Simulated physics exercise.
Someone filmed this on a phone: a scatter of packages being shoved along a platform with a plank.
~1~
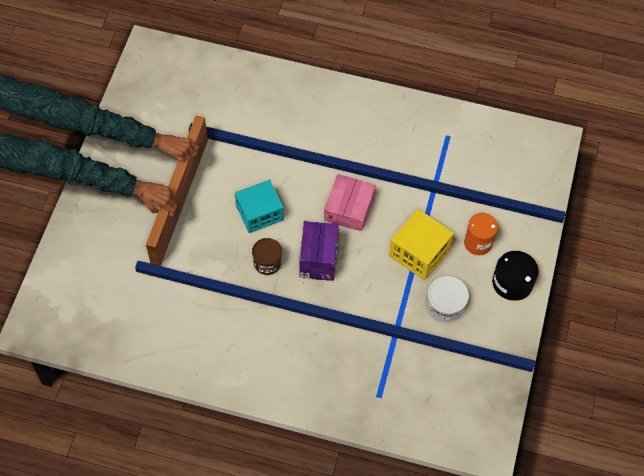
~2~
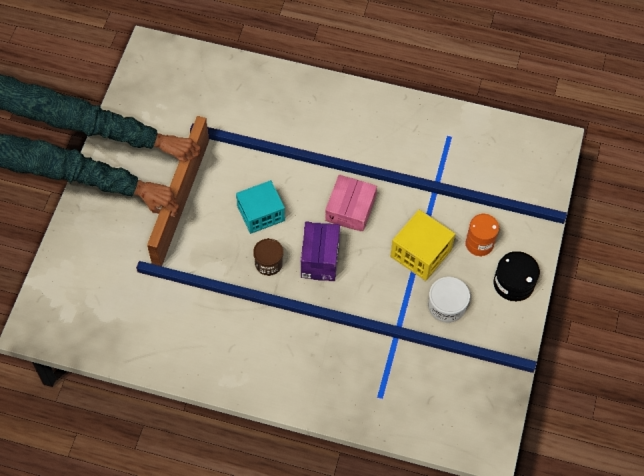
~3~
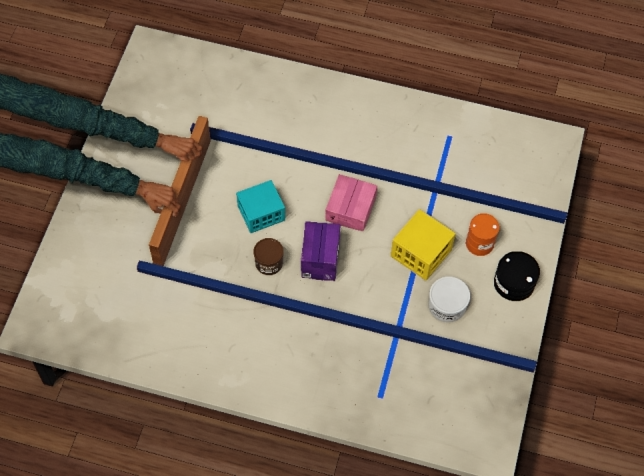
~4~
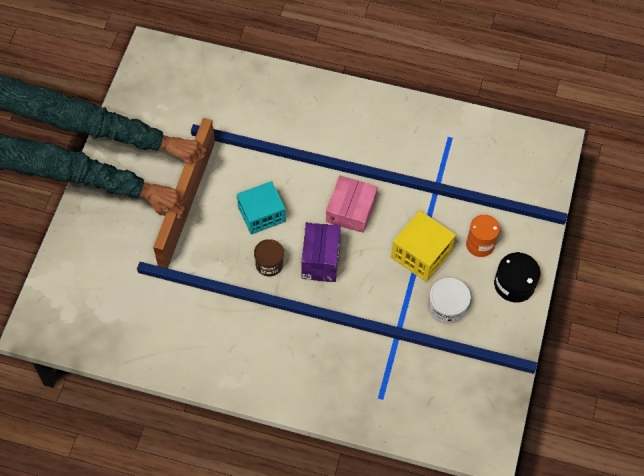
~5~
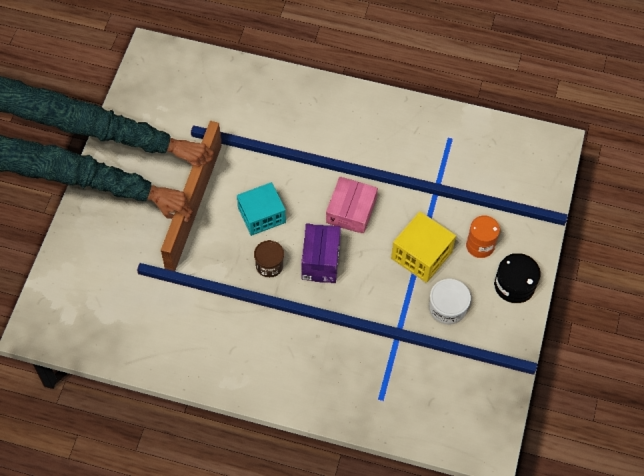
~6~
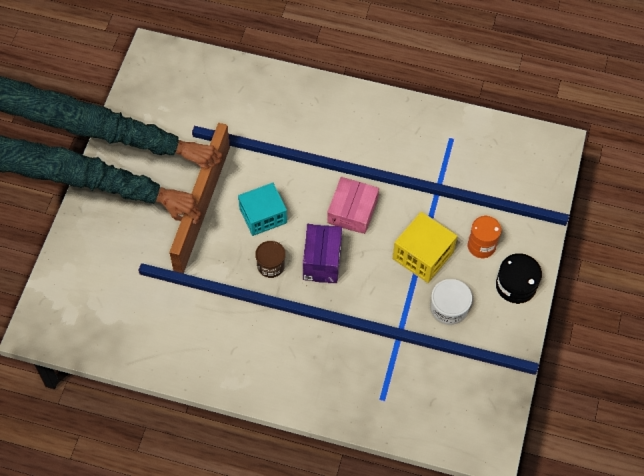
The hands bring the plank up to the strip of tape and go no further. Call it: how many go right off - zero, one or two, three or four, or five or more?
Zero go off.
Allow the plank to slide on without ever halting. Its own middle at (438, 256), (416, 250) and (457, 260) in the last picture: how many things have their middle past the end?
Respectively, 0, 0 and 1.
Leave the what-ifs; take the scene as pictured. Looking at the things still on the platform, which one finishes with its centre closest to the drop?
That would be the black canister.
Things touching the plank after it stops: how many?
Count: 3.
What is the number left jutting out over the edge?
Expected count: 0.
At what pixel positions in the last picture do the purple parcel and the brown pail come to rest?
(456, 303) and (422, 302), roughly.
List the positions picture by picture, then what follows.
In the first picture, black canister (515, 276); orange canister (481, 234); white pail (447, 300); plank (178, 190); tape (416, 259).
In the second picture, orange canister (482, 235); turquoise crate (261, 207).
In the third picture, white pail (449, 300); plank (181, 191).
In the fourth picture, black canister (517, 277); pink box (352, 204).
In the fifth picture, orange canister (483, 237); brown pail (269, 259).
In the sixth picture, black canister (519, 279); orange canister (484, 237); white pail (451, 302); plank (201, 198); tape (419, 262).
Soon after, none off yet; black canister at rest near (519, 279); orange canister at rest near (484, 237); white pail at rest near (451, 302).
In the end, the number that fall off is zero.
